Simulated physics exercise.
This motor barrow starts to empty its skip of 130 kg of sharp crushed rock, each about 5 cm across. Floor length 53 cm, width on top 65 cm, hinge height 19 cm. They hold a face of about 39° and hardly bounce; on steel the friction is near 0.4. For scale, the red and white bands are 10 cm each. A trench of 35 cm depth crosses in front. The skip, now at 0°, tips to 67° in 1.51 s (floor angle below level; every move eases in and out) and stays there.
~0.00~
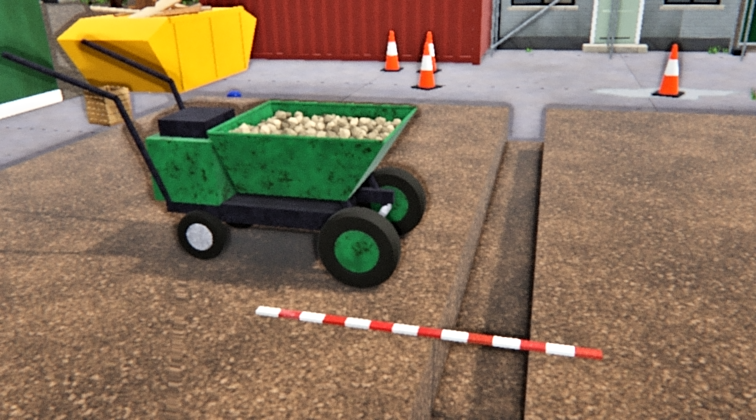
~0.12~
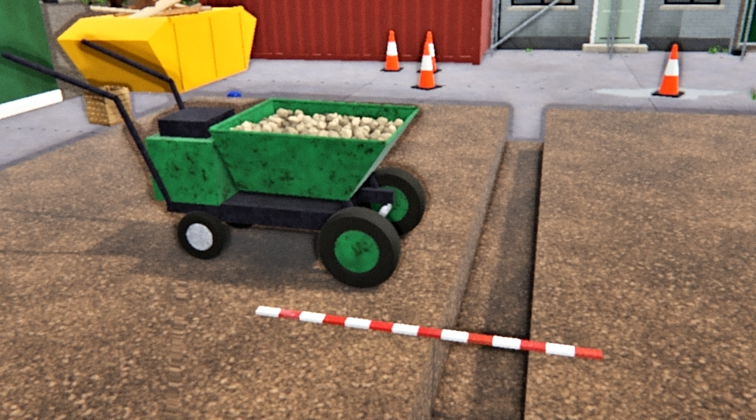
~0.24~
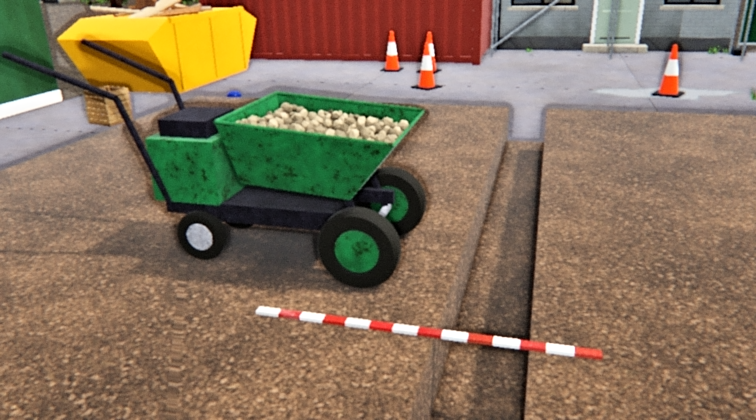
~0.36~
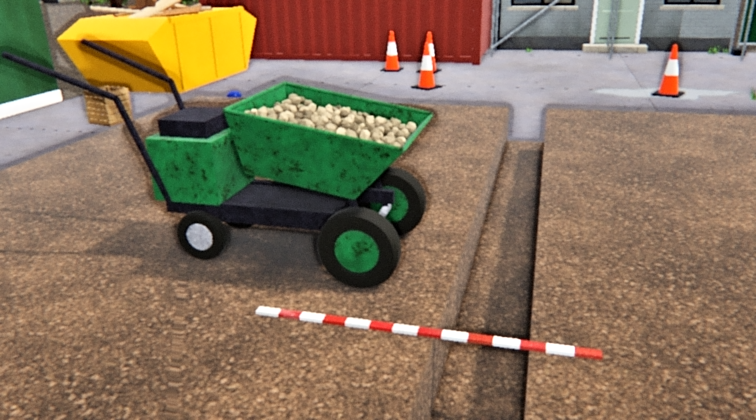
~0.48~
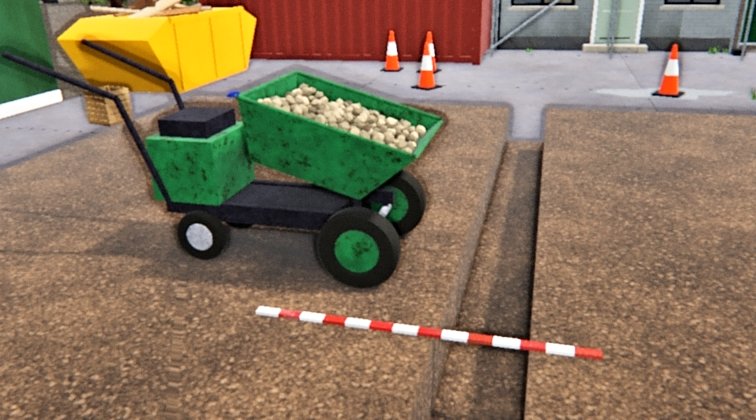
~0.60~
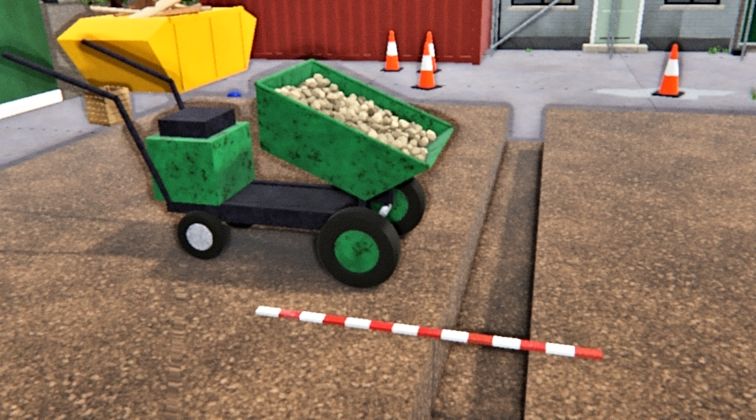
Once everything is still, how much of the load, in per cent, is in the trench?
Roughly 49 per cent ends in the trench.
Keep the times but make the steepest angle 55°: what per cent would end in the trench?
Then about 10 per cent.
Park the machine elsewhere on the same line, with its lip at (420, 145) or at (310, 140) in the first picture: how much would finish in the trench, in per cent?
First some 25, then 35 per cent.
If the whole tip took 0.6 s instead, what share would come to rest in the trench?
Then about 40 per cent.
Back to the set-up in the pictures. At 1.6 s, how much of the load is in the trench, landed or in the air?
About 10 per cent by then.
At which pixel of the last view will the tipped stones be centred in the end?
Around (507, 326).
After 1.1 s the floor is at 56°; 100 % in the skip; the foremost stones are at (468, 207).
After 1.6 s the floor is at 67°; 87 % in the skip, 12 % in the trench, 1 % past the trench; the foremost stones are at (540, 263).
After 2.0 s the floor is at 67°; 65 % in the skip, 28 % in the trench, 7 % past the trench; the foremost stones are at (613, 289).
After 3.9 s the floor is at 67°; 43 % in the skip, 49 % in the trench, 7 % past the trench; the foremost stones are at (654, 296).
